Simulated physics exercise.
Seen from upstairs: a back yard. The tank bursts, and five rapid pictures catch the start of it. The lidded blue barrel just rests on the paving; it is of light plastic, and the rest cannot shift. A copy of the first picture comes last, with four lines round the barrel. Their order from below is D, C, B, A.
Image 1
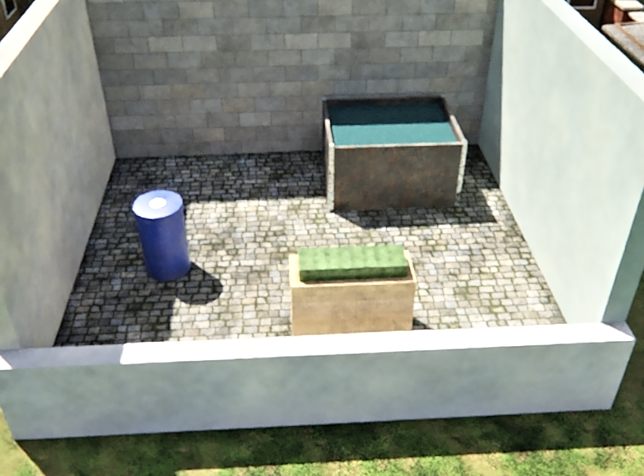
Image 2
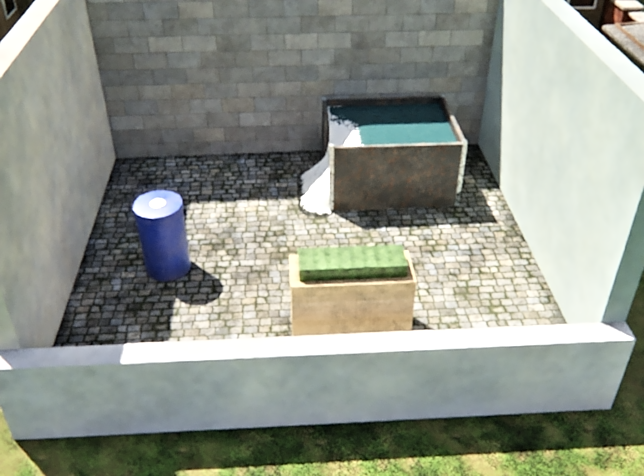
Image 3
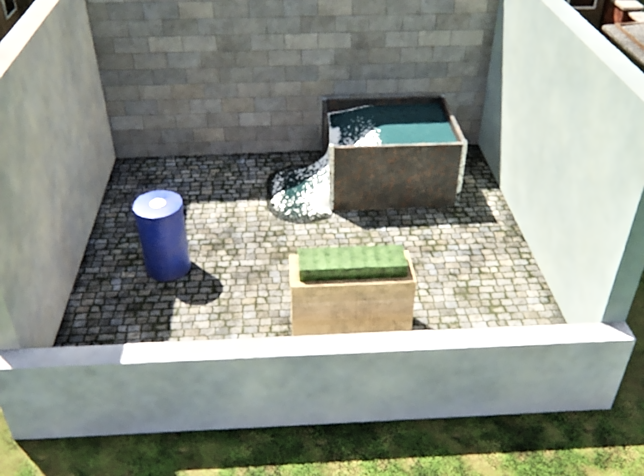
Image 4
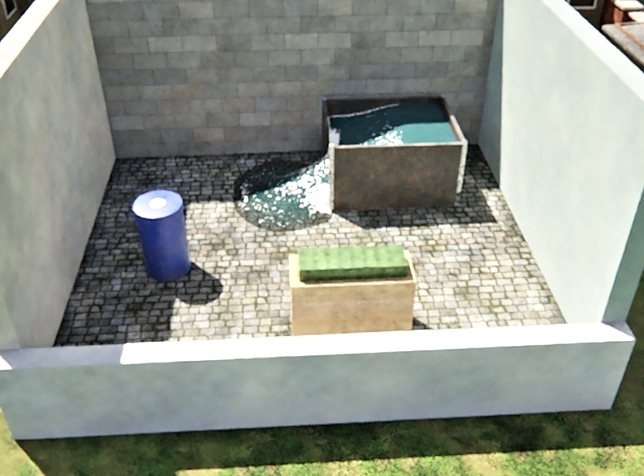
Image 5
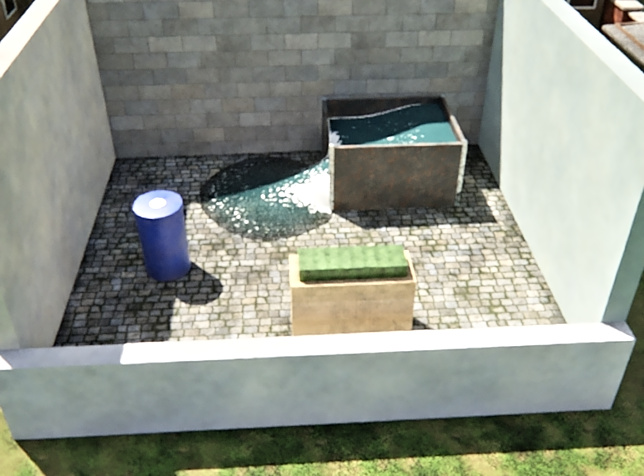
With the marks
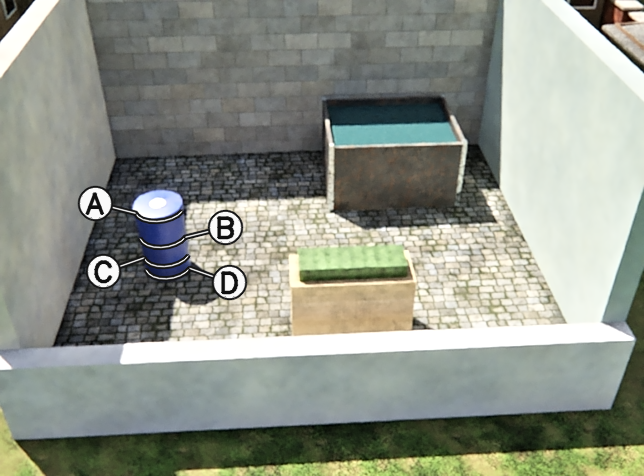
Water pours from the left side of a full tank in a walled back yard, foaming onto the paving and spreading leftward in a widening pool, while the blue barrel and the planter with green tops stay still.
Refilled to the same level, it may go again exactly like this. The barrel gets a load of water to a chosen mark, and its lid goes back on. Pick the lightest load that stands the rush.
Line B.
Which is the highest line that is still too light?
That is line C.
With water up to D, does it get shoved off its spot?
Yes, that goes wrong.
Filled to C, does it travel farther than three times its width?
No, it does not.
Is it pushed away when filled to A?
No, that is safe.
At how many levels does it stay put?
Two of the four.
In white, A at (156, 221); B at (161, 247); C at (164, 266); D at (166, 278); from the bottom up D, C, B, A.
With A, it does not move.
With B, it does not move.
With C, it is pushed about its own width away.
With D, it is pushed about 3 times its own width away.
